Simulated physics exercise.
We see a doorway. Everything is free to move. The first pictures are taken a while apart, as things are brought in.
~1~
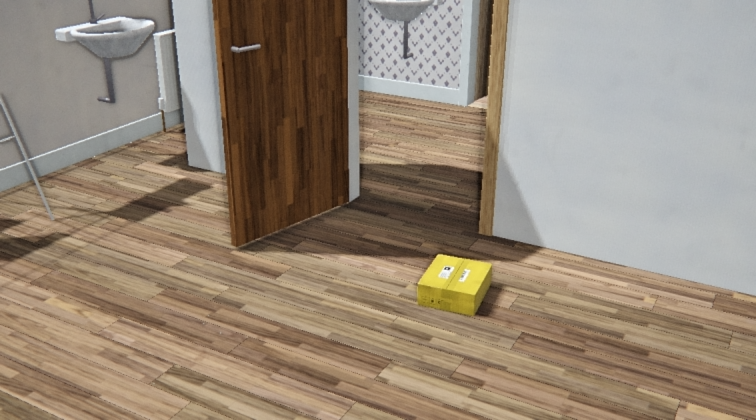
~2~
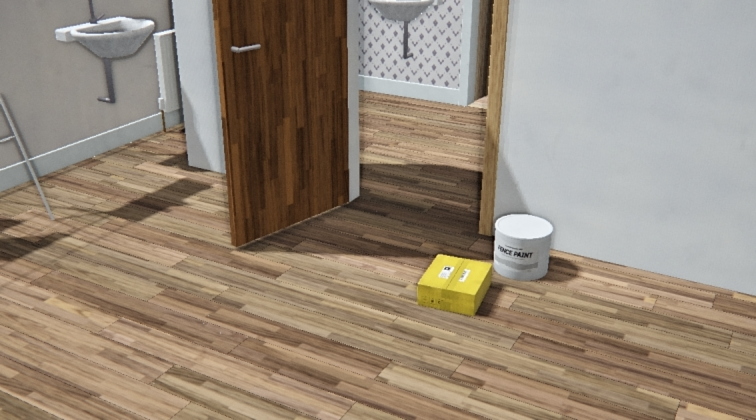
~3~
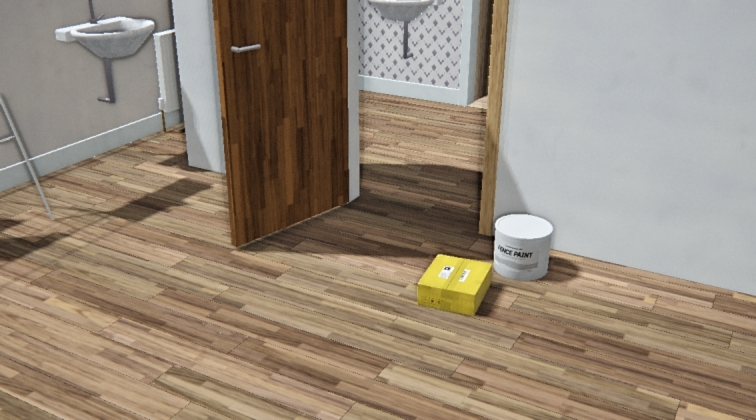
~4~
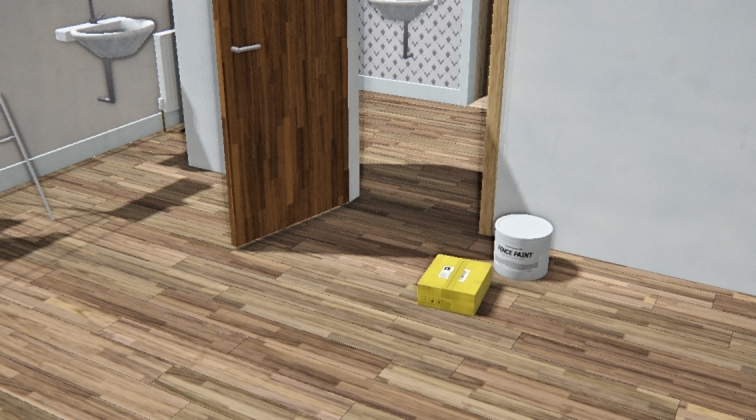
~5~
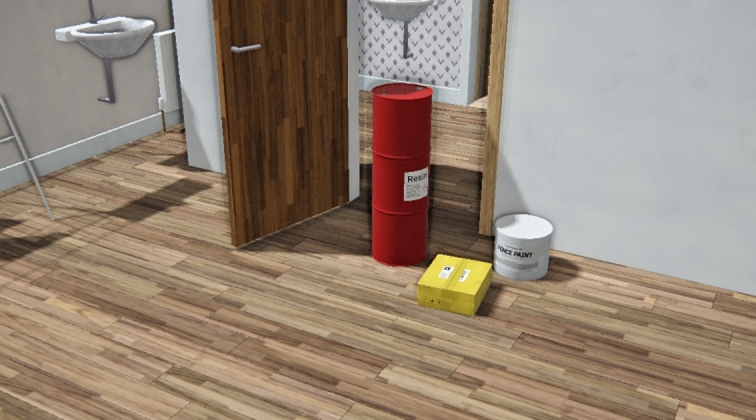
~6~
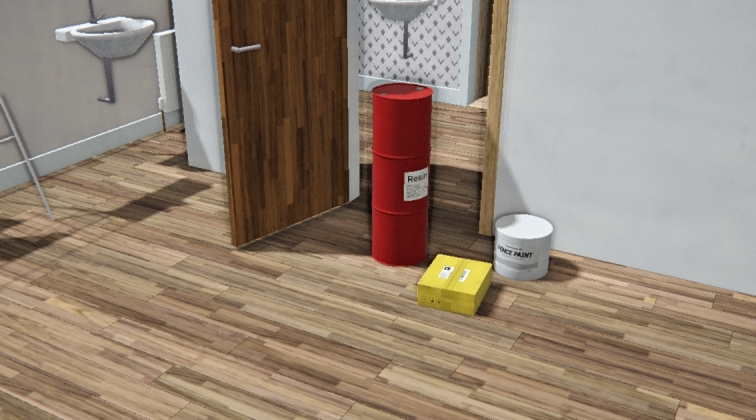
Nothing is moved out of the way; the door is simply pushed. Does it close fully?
Here the door jams.
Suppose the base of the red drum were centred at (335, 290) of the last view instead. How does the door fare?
Then it reaches the frame.
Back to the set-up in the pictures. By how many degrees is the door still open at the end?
Some 45° open.
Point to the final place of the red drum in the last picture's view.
Around (414, 175).
Then, 0.50 s on from there, door at 91°.
Then, 0.80 s on from there, door at 71°.
Then, 1.00 s on from there, door at 55°.
Then, 1.20 s on from there, door at 46°; red drum shifted a little near (410, 175).
In the end, door at 44°; all 3 unmoved. At the end, from the last picture's camera, red drum near (414, 175).
